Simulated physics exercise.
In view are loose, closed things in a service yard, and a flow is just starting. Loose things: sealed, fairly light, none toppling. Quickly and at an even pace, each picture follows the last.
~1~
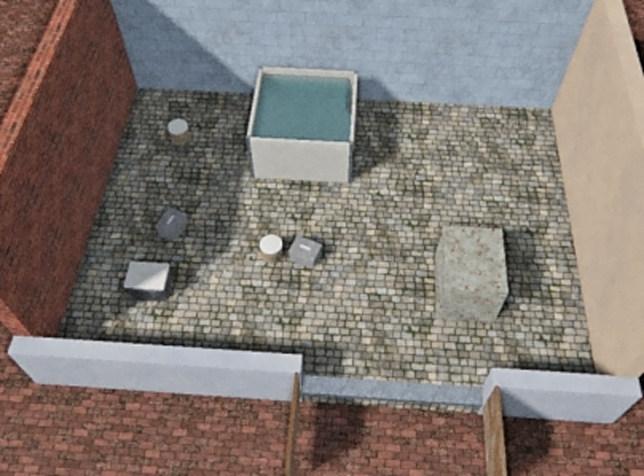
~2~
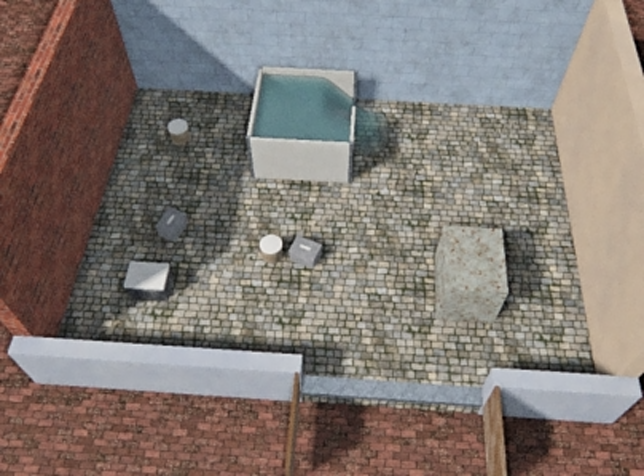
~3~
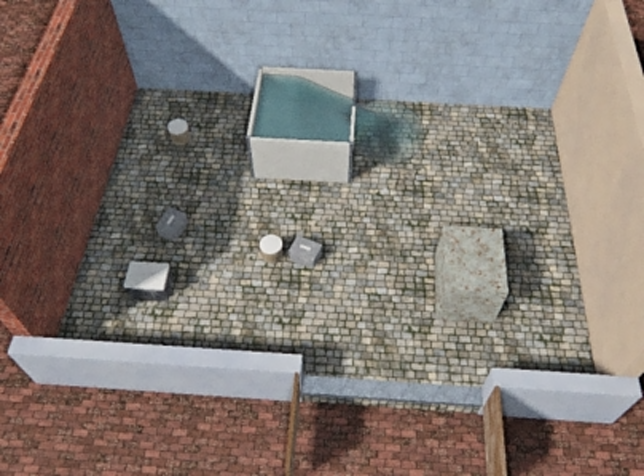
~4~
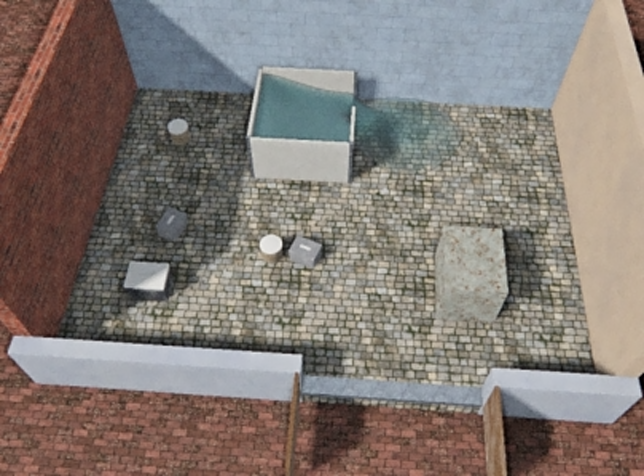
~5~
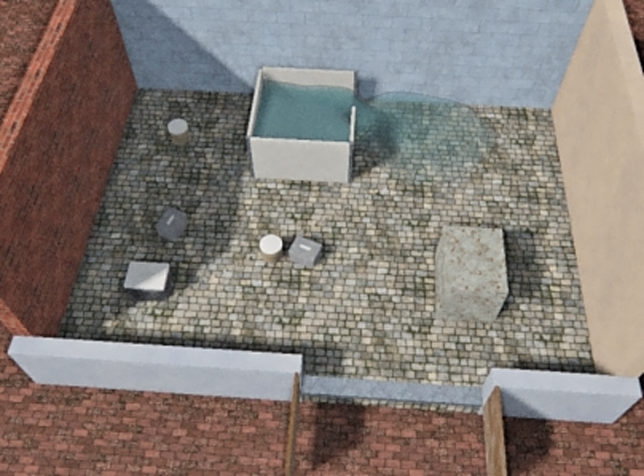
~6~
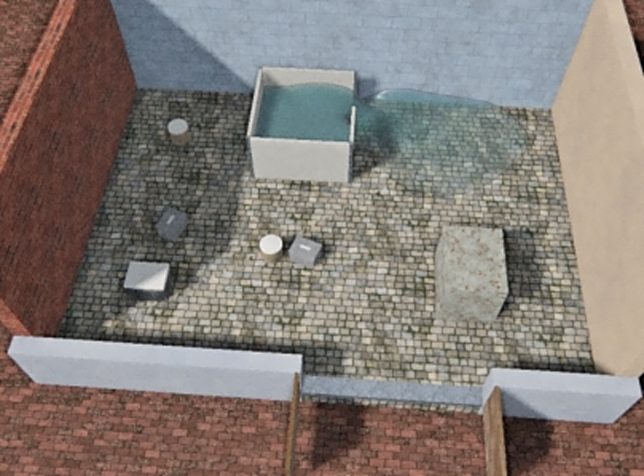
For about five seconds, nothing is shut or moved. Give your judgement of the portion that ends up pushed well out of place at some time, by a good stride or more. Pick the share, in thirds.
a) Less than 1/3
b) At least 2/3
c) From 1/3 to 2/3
(a) Less than 1/3.
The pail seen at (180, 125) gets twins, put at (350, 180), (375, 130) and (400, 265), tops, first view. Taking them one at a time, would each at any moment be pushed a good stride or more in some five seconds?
First remains in place, second driven off, third remains in place.
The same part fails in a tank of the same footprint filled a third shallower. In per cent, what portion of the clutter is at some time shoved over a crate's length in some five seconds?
Close to 0 in a hundred, give or take.
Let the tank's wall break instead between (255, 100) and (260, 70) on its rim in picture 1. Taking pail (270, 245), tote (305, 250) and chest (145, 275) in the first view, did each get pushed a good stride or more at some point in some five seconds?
Well, in order they come out as below the mark, below the mark and over the mark.
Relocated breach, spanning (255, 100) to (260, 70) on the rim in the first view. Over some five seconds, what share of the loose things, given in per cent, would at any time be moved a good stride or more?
It comes to roughly 60 %.
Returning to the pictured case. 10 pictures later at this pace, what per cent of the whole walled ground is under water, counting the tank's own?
I'd put it at around 35 in a hundred.
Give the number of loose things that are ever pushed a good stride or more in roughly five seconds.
I get 0.
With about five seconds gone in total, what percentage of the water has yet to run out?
My figure is 98 per cent.
A moment on, 0 of 5 are well off their spots; 0 afloat.
Next, 0 of 5 are well off their spots; 0 afloat.
Later, 0 of 5 are well off their spots; 0 afloat.
In the end, 0 of 5 are well off their spots, and 0 have been at some point; 0 afloat.
